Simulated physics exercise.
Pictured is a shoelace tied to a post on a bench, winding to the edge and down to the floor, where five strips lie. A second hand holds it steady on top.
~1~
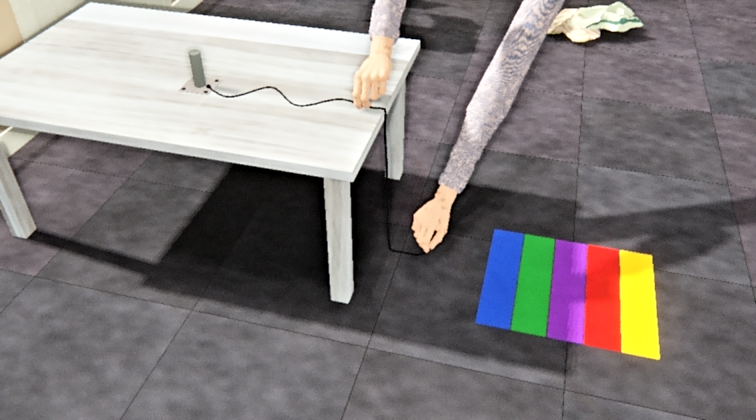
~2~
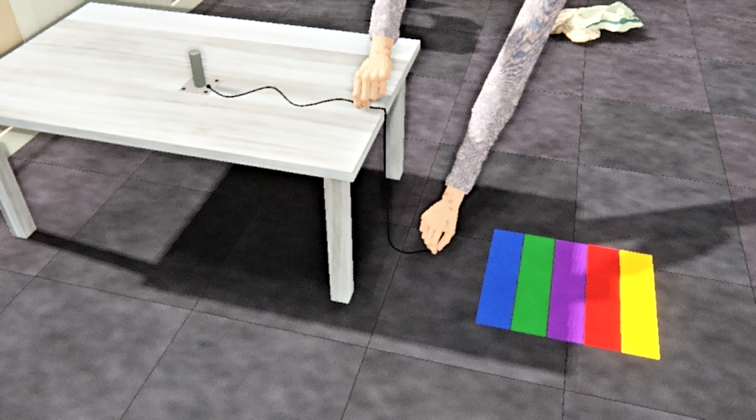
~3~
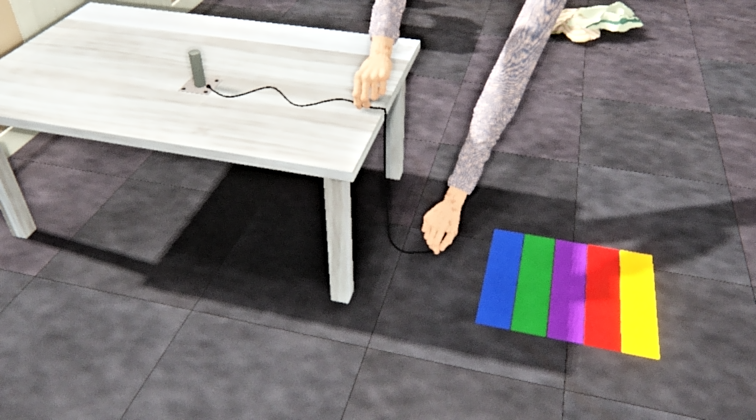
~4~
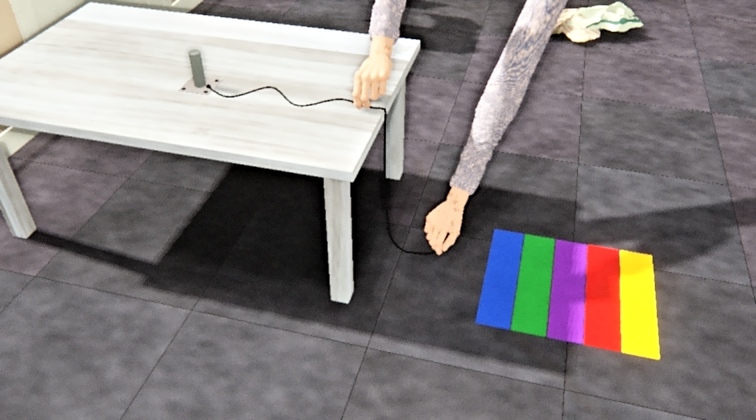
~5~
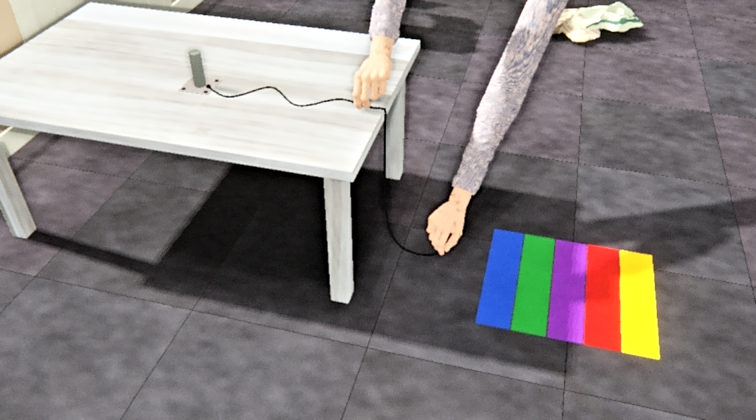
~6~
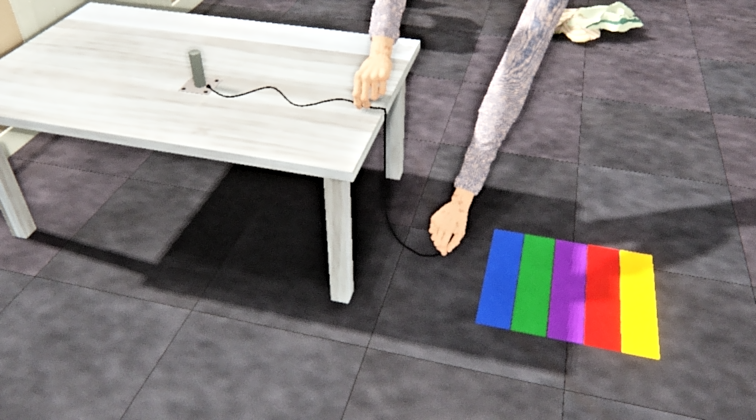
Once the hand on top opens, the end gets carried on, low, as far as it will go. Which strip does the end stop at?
The purple one.
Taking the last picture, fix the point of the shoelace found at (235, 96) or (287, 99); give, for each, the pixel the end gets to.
Try one ends near (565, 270), try two near (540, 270).
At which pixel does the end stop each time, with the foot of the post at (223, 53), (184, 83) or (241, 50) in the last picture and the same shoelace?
Around (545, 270), (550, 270) and (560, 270).
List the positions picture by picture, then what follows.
The first picture shows end (429, 248); blue (496, 307); green (530, 314); purple (566, 321); red (602, 328); yellow (640, 335).
The second picture shows end (437, 249); shoelace through (226, 97) (283, 96) (341, 99) (385, 132) (386, 189) (389, 239).
The third picture shows end (439, 249).
The fourth picture shows end (441, 250); shoelace through (226, 97) (283, 96) (341, 99) (385, 132) (385, 189) (392, 239).
The fifth picture shows end (444, 250).
The sixth picture shows end (446, 251); shoelace through (226, 97) (283, 96) (341, 99) (385, 132) (385, 188) (398, 239).
Soon after, end near (500, 260); over blue.
Then, end near (546, 269); over green.
At full stretch, end near (572, 273); over purple. It gets as far as the purple strip.
